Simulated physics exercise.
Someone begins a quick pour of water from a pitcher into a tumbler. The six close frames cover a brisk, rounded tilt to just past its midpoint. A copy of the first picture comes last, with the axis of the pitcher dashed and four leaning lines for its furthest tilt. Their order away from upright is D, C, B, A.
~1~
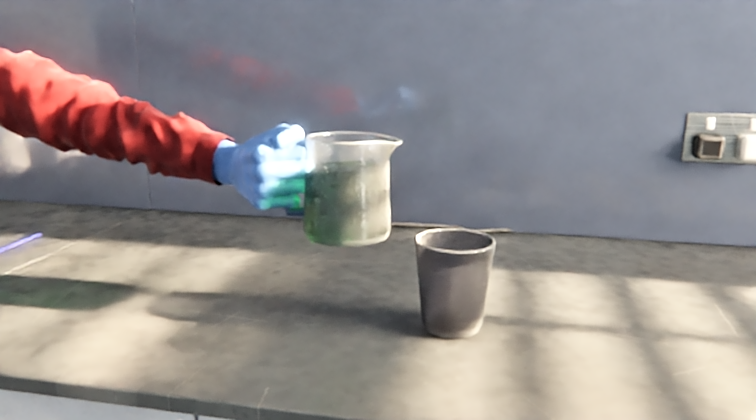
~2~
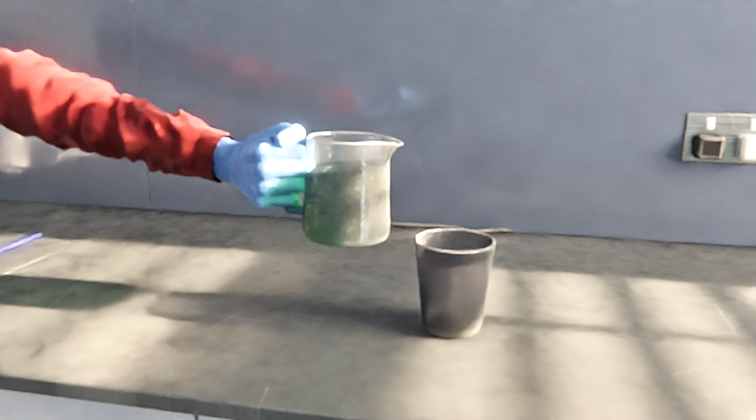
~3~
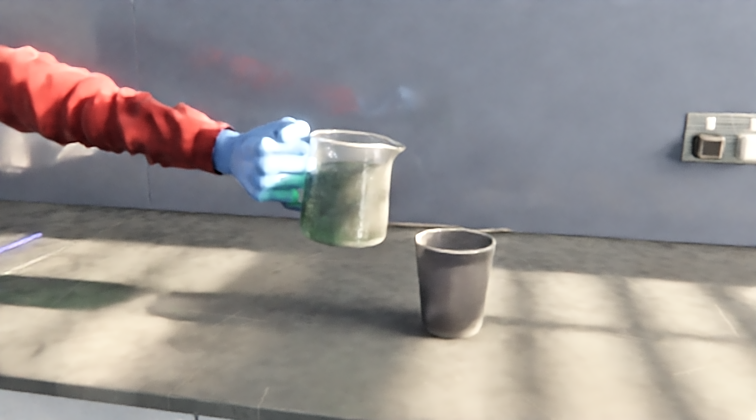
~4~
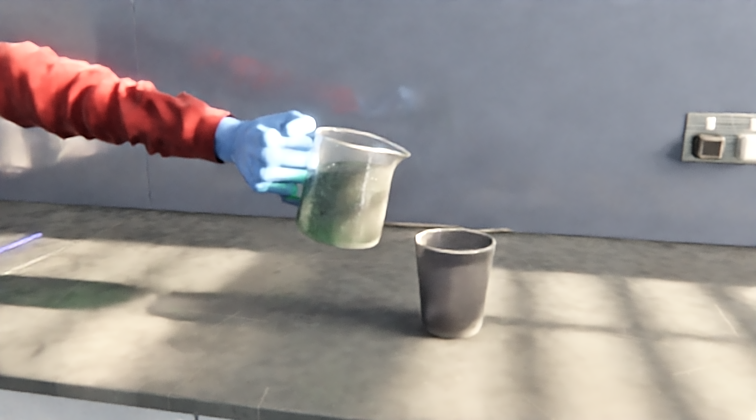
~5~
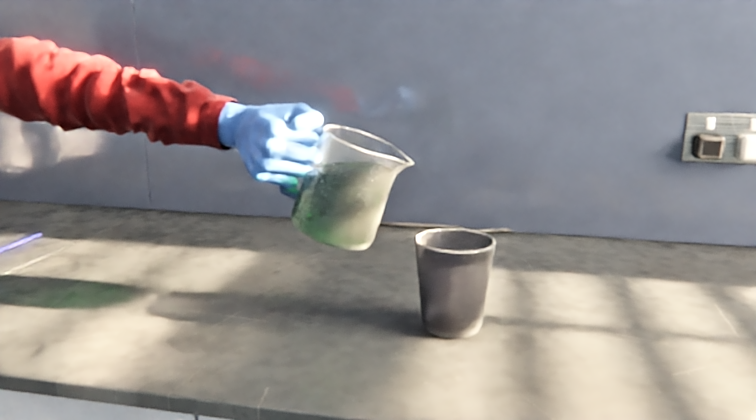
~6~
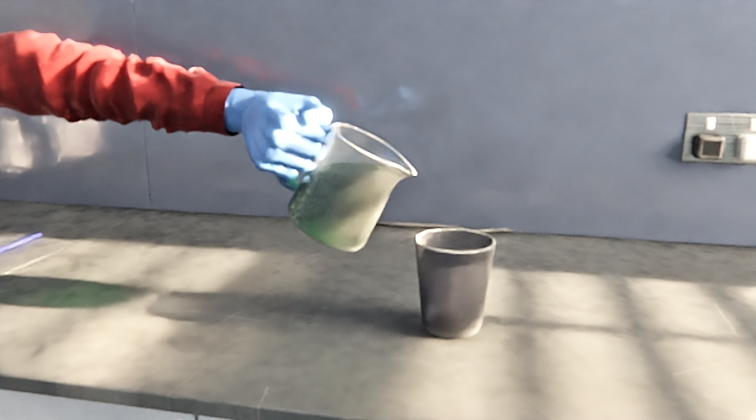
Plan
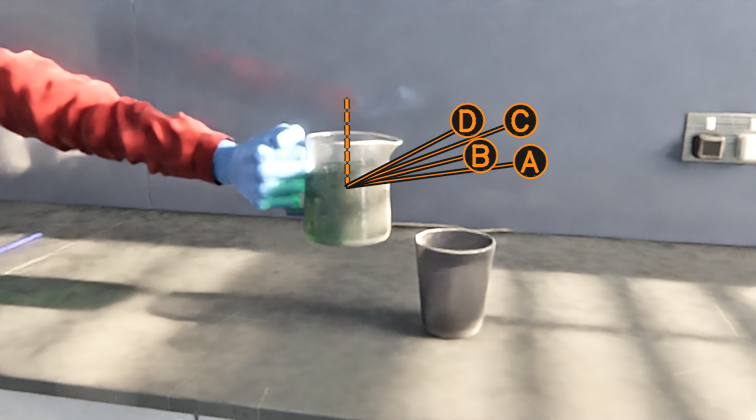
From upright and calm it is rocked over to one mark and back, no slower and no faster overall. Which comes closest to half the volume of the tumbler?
Best: C.
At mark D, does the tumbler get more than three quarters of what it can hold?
No, it does not.
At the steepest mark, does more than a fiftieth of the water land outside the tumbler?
Yes, it does.
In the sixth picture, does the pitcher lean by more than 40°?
No, it does not.
On the marked copy, A at (513, 164); B at (463, 157); C at (504, 126); D at (453, 131).
If A is chosen, the tumbler ends with about 65 % of what it can hold; 10 % of the water is spilt.
If B is chosen, the tumbler ends with about 63 % of what it can hold.
If C is chosen, the tumbler ends with about 49 % of what it can hold.
If D is chosen, the tumbler ends with about 35 % of what it can hold.
